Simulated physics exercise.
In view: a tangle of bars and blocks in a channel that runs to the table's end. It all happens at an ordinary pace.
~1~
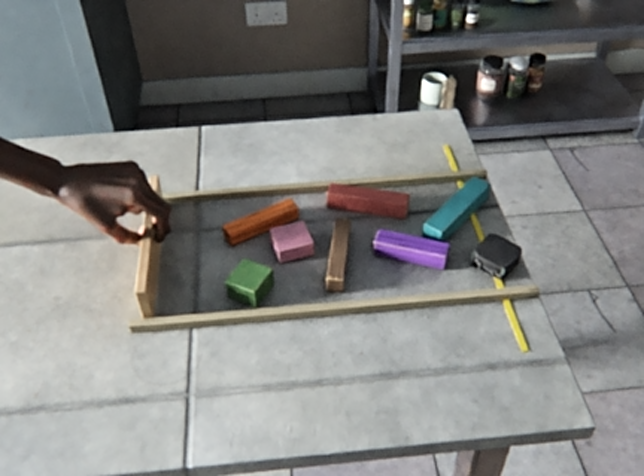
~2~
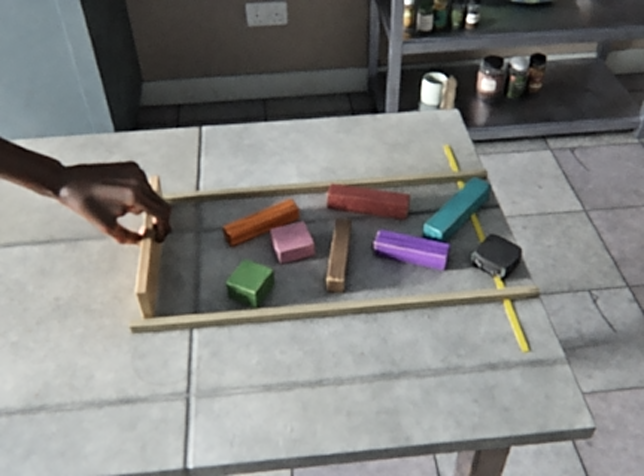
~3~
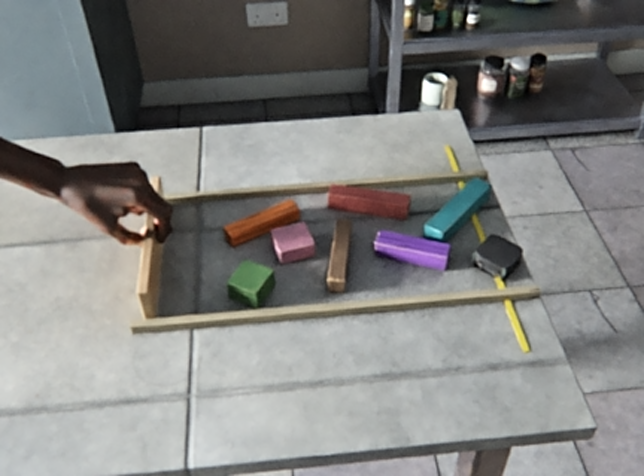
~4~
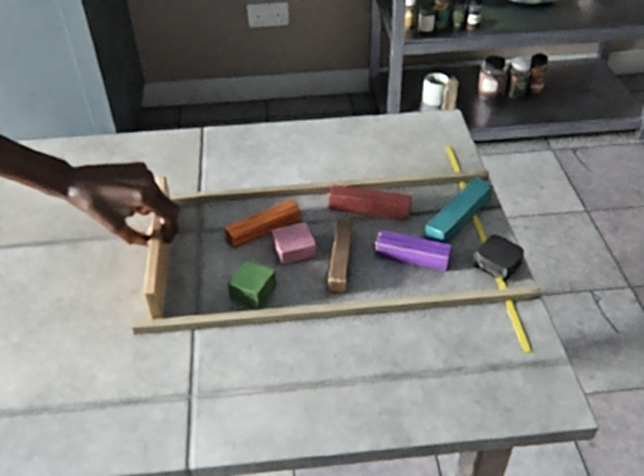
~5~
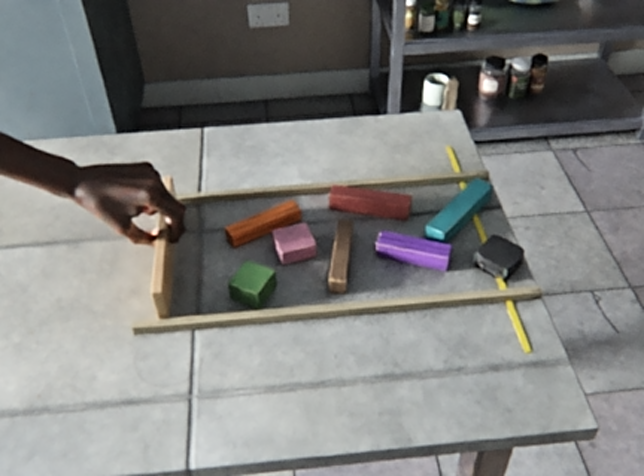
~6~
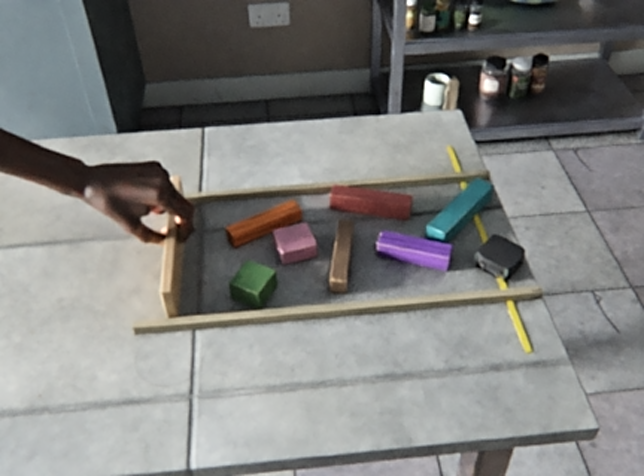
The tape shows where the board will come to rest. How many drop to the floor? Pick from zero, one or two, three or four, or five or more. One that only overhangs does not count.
In the end the number that fall off is five or more.
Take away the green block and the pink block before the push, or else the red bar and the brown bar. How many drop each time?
4 in the first case, 3 in the second.
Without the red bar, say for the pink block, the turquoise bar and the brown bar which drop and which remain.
The pink block holds on, the turquoise bar drops off, the brown bar tumbles off.
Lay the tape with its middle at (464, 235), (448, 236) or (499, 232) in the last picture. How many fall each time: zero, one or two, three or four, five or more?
For each place: Three or four; just one or two; 5 or more.
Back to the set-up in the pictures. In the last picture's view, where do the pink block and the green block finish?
The pink block stops around (505, 237); the green block around (514, 260).
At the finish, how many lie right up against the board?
That makes 3.
A little later, none off yet; black case at rest near (500, 258); turquoise bar at rest near (461, 212); purple stick at rest near (414, 250).
Next, none off yet; black case moving near (507, 259); turquoise bar shifted a little near (474, 217); purple stick shifted a little near (446, 251).
Later still, one off so far; black case upside down near (541, 307); turquoise bar shifted a little near (506, 210); purple stick shifted about its own width near (505, 260).
When it is over, the number that fall off is five or more; down, brown bar, red bar, purple stick, turquoise bar and black case.
